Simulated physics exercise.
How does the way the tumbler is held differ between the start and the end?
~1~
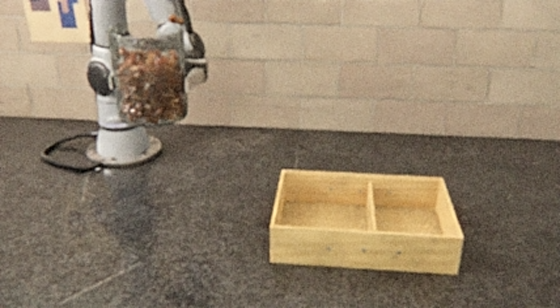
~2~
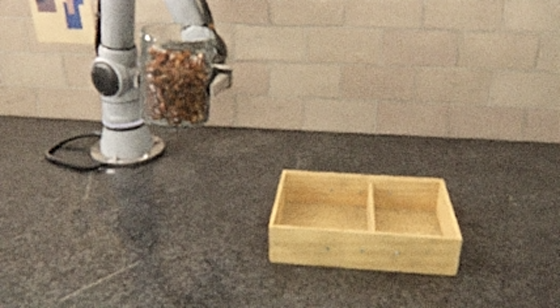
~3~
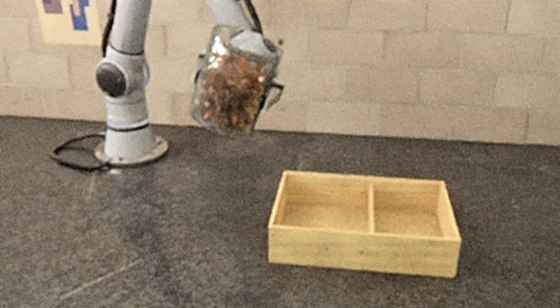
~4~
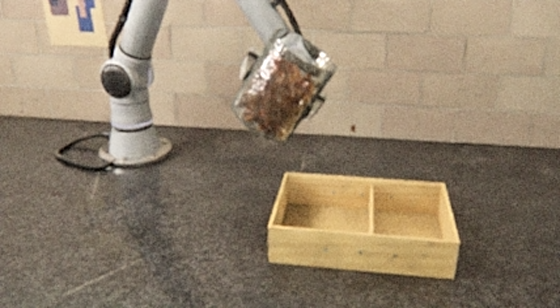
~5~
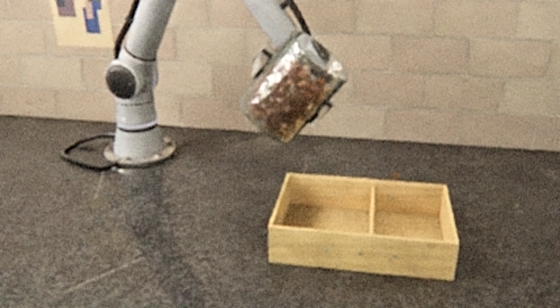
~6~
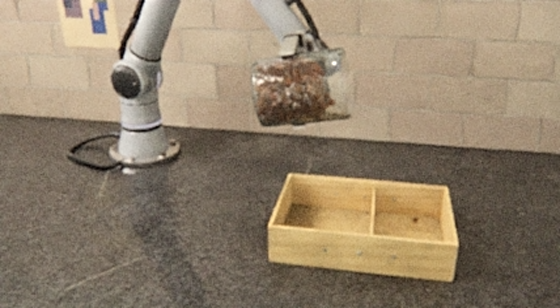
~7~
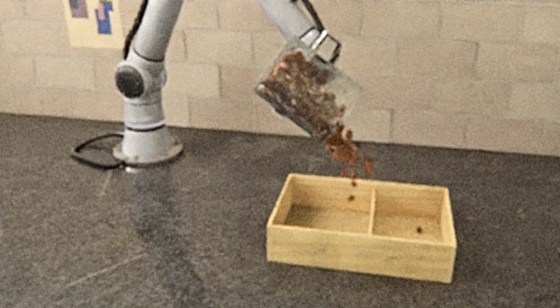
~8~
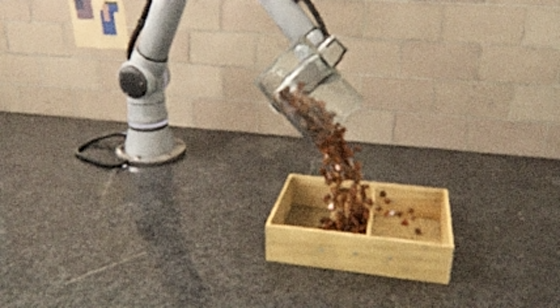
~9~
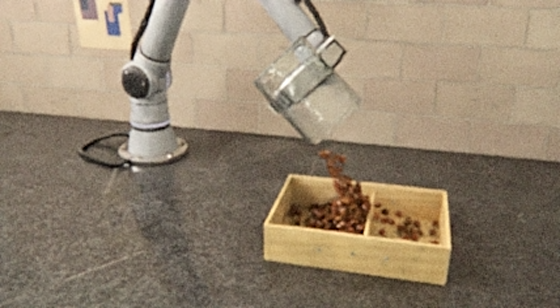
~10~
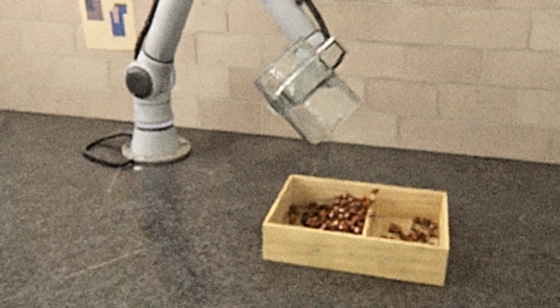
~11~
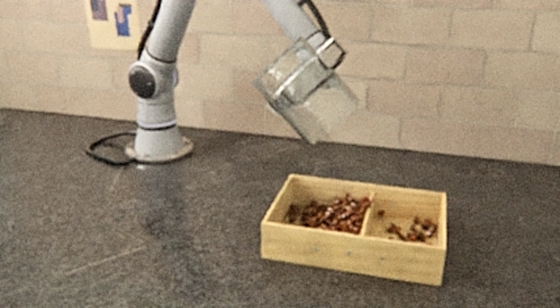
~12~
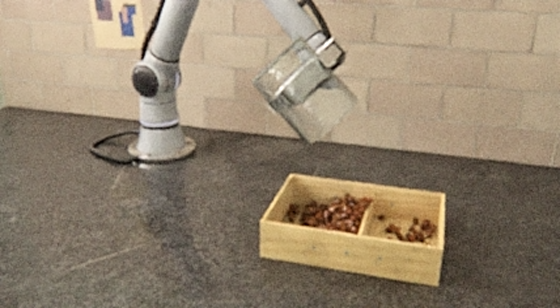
At the start the arm holds the tumbler upright, and by the end it is tipped upside down above the wooden box.
